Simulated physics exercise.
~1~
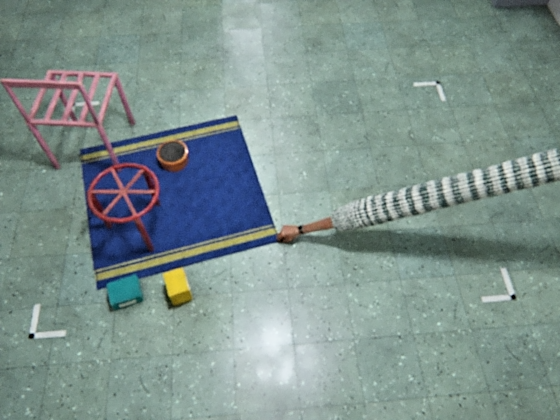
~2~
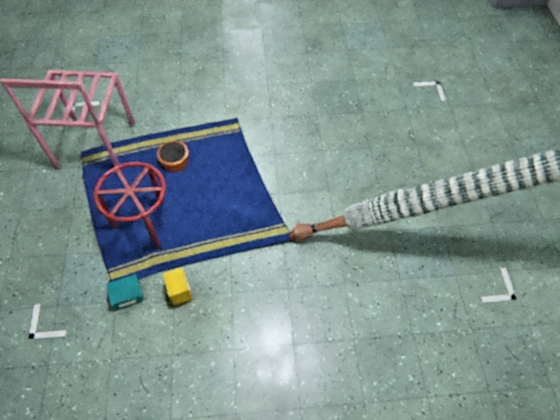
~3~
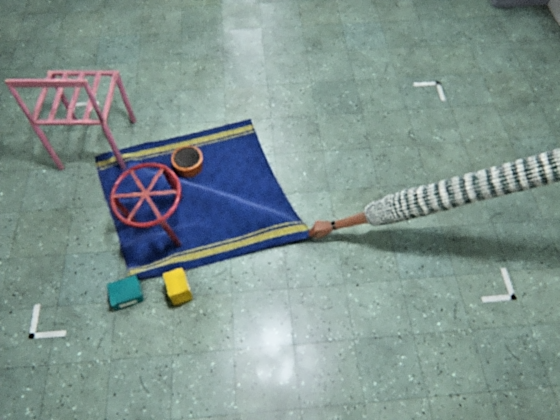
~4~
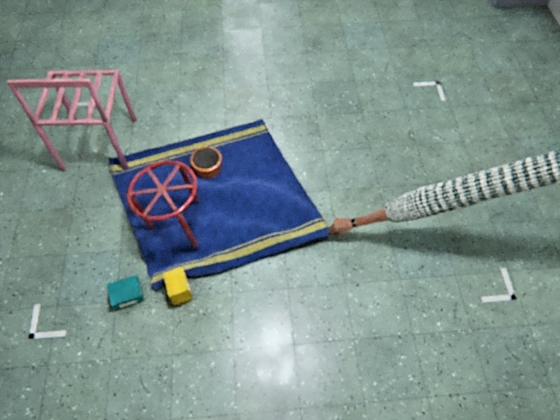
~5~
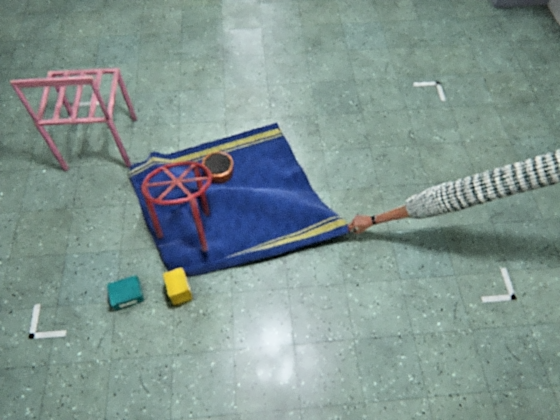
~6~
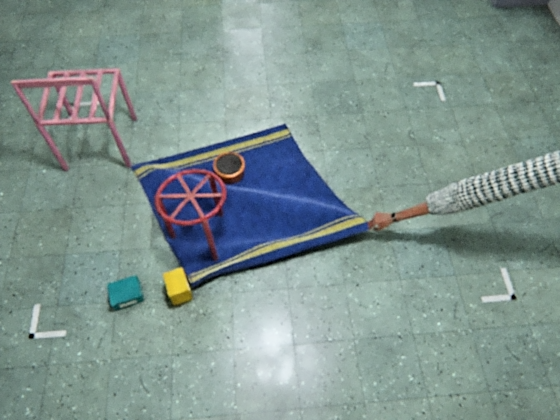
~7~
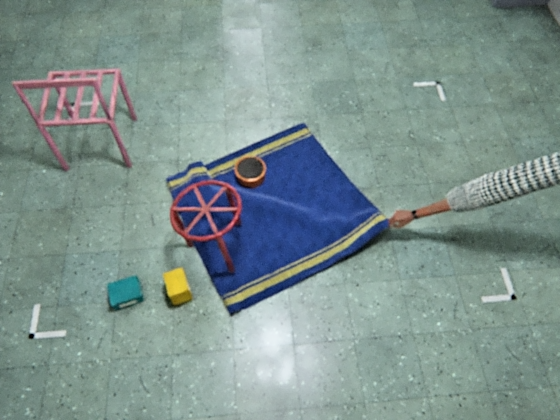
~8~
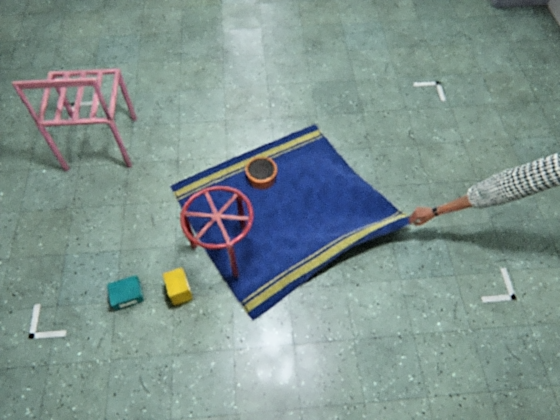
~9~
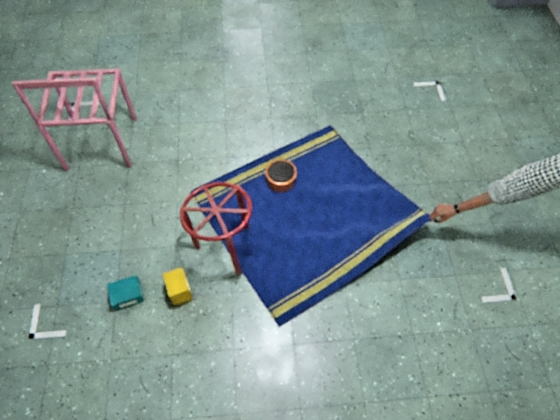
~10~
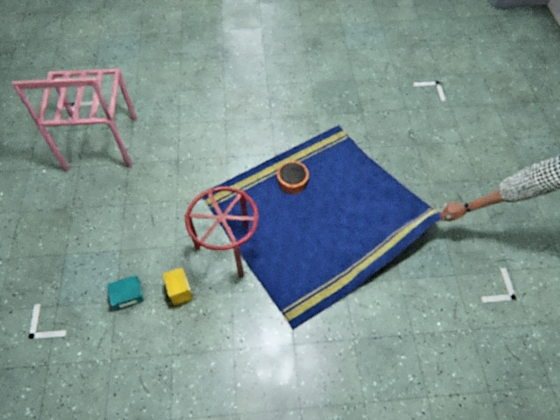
A blue play mat with yellow-striped borders lies on a speckled green hallway floor marked with pale tape corners, seen from above. An orange pot and a red, spoked-top stool rest on it, with a pink chair at upper left and teal and yellow blocks by the near edge. An arm in a striped sleeve pulls the mat's corner rightward, and pot and stool ride along while the chair and blocks stay behind. The mat swings askew and the stool turns slightly. Finally the stool lags at the mat's left edge, while the pot, still aboard, has travelled far right.
